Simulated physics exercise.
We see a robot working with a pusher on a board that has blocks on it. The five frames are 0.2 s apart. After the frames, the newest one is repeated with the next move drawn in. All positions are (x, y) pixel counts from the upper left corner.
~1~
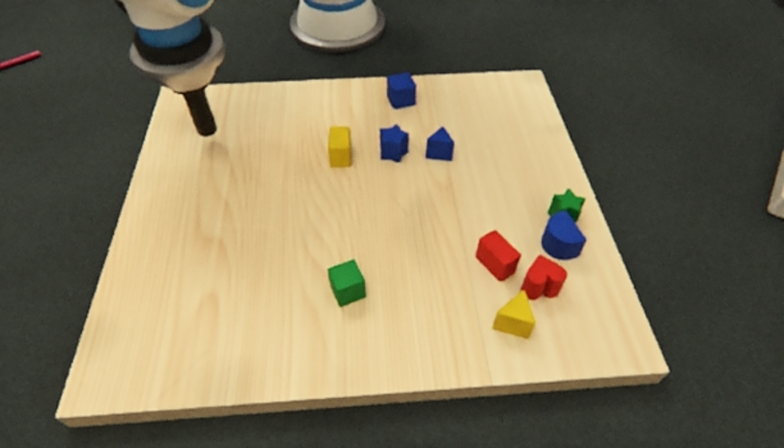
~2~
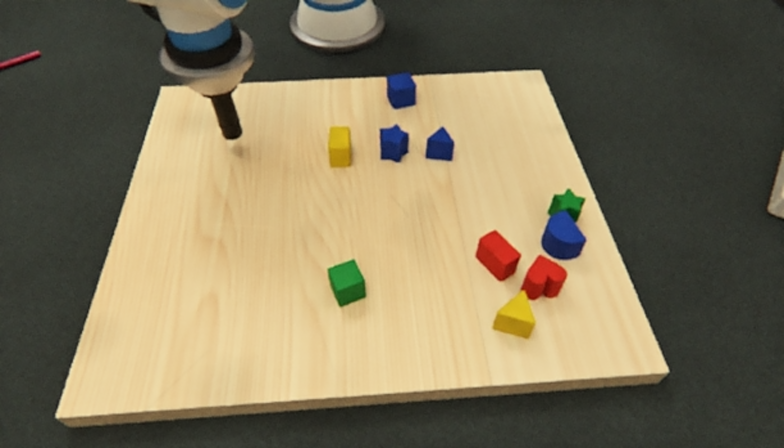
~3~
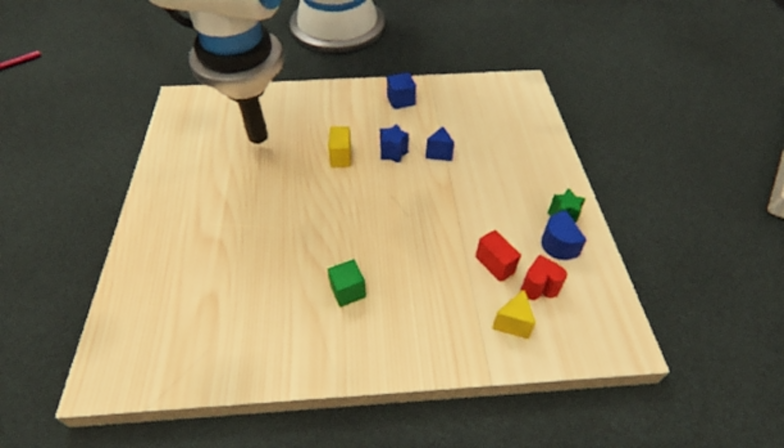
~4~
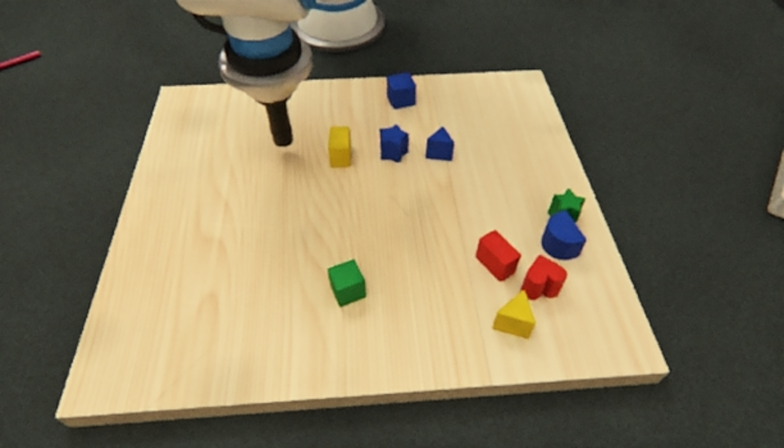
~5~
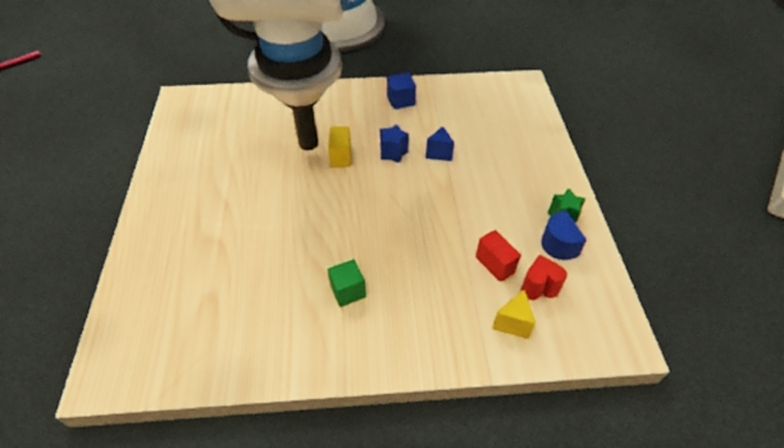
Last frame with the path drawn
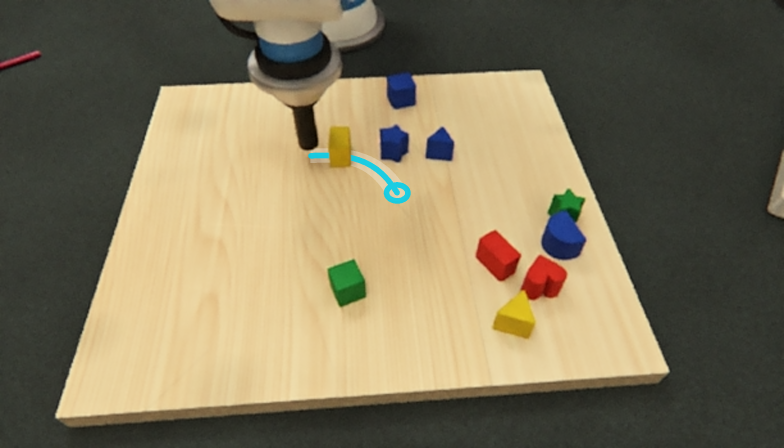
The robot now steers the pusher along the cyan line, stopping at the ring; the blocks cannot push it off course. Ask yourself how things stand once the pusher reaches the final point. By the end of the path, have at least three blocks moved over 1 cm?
That would be a no.
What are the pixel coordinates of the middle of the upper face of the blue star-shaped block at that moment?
It ends at (413, 132).
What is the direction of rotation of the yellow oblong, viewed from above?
It turns counter-clockwise.
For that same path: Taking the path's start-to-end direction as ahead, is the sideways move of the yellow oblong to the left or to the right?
The answer is left: Facing from the path's start to its end, that's where the yellow oblong shifts.
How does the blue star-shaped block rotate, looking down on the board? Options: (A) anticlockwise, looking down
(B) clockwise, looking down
The correct letter is A.
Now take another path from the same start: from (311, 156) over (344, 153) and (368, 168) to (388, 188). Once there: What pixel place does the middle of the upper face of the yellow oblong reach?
At roughly (394, 149).
The line goes from (311, 156) by way of (347, 157) and (377, 170) to (397, 193).
The first path, step by step. One third of the way, pusher at (347, 146); yellow oblong at (367, 138).
Two thirds of the way, pusher at (377, 159); yellow oblong at (397, 145), turned 35° anticlockwise; blue star-shaped block at (413, 132), turned 35° anticlockwise.
At the end, pusher at (397, 182); yellow oblong at (398, 146), turned 35° anticlockwise; blue star-shaped block at (413, 132), turned 35° anticlockwise; blue triangular piece unmoved.
